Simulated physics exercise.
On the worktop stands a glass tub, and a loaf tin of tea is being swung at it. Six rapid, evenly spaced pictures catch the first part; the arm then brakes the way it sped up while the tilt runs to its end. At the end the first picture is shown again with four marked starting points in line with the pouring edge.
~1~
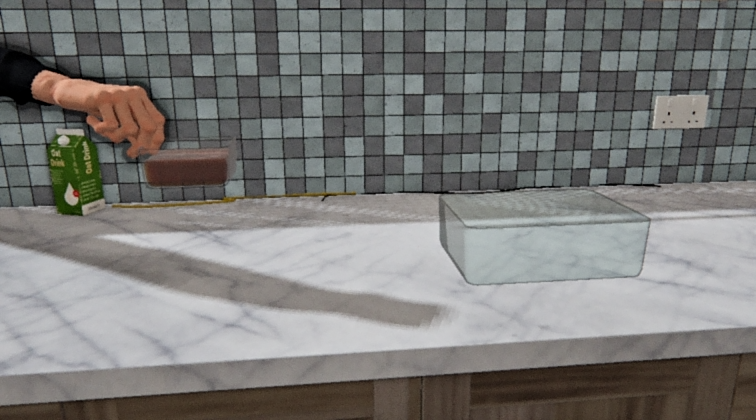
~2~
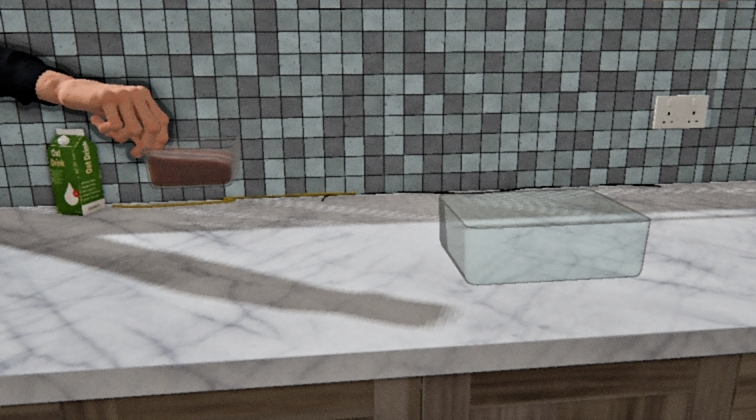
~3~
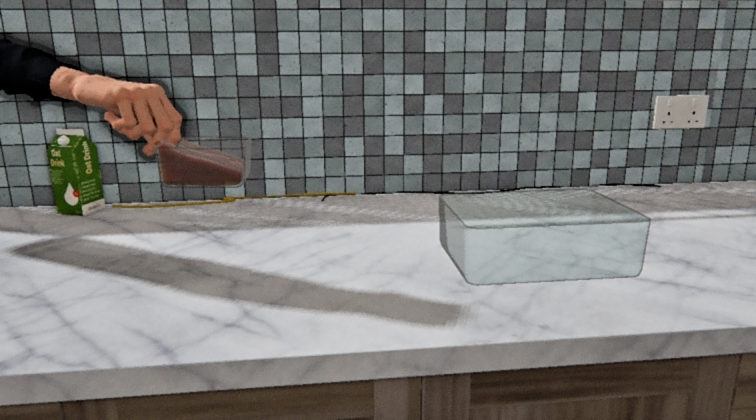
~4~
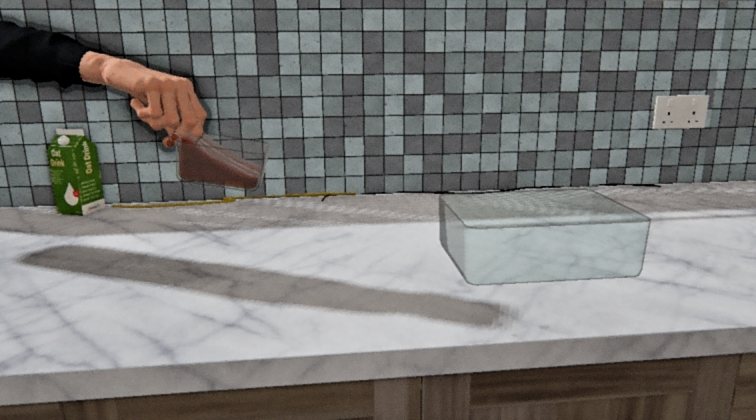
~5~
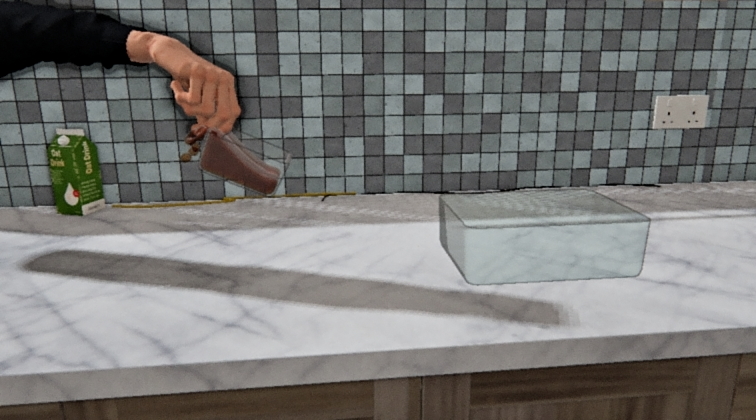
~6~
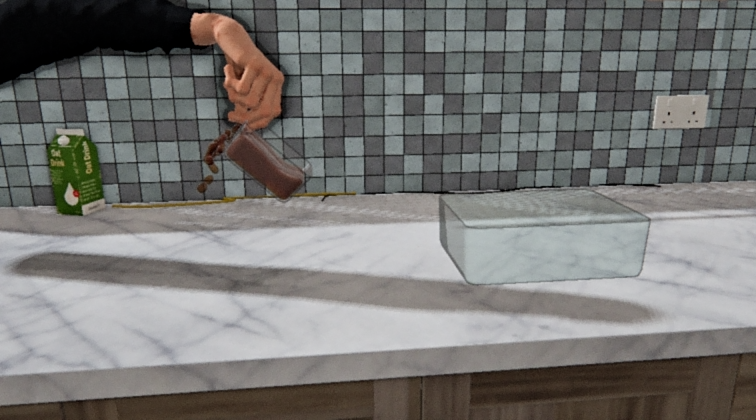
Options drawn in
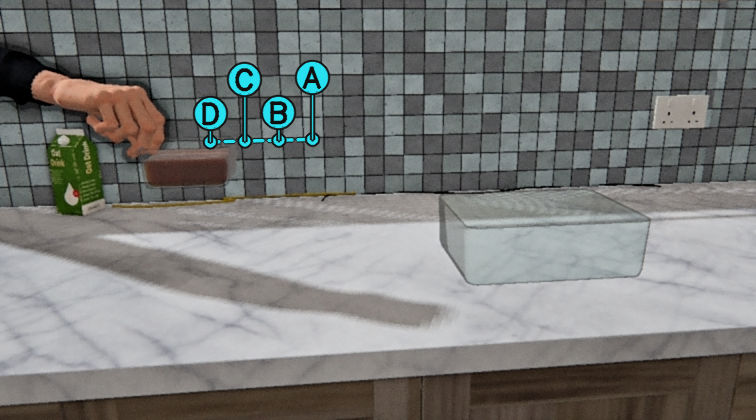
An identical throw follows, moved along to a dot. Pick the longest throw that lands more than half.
It is A.
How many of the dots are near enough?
One of the four.
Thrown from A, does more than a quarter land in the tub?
Yes, clearly.
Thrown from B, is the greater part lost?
Yes.
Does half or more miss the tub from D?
Yes.
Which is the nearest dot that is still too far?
Here it is dot B.
On the marked copy, A at (312, 139); B at (278, 140); C at (244, 141); D at (210, 141).
Choosing A, about 69 % lands in the tub, 23 % falls short and 8 % goes beside or beyond.
Choosing B, about 29 % lands in the tub, 64 % falls short and 6 % goes beside or beyond.
Choosing C, about 1 % lands in the tub, 92 % falls short and 6 % goes beside or beyond.
Choosing D, about 0 % lands in the tub, 96 % falls short and 4 % goes beside or beyond.
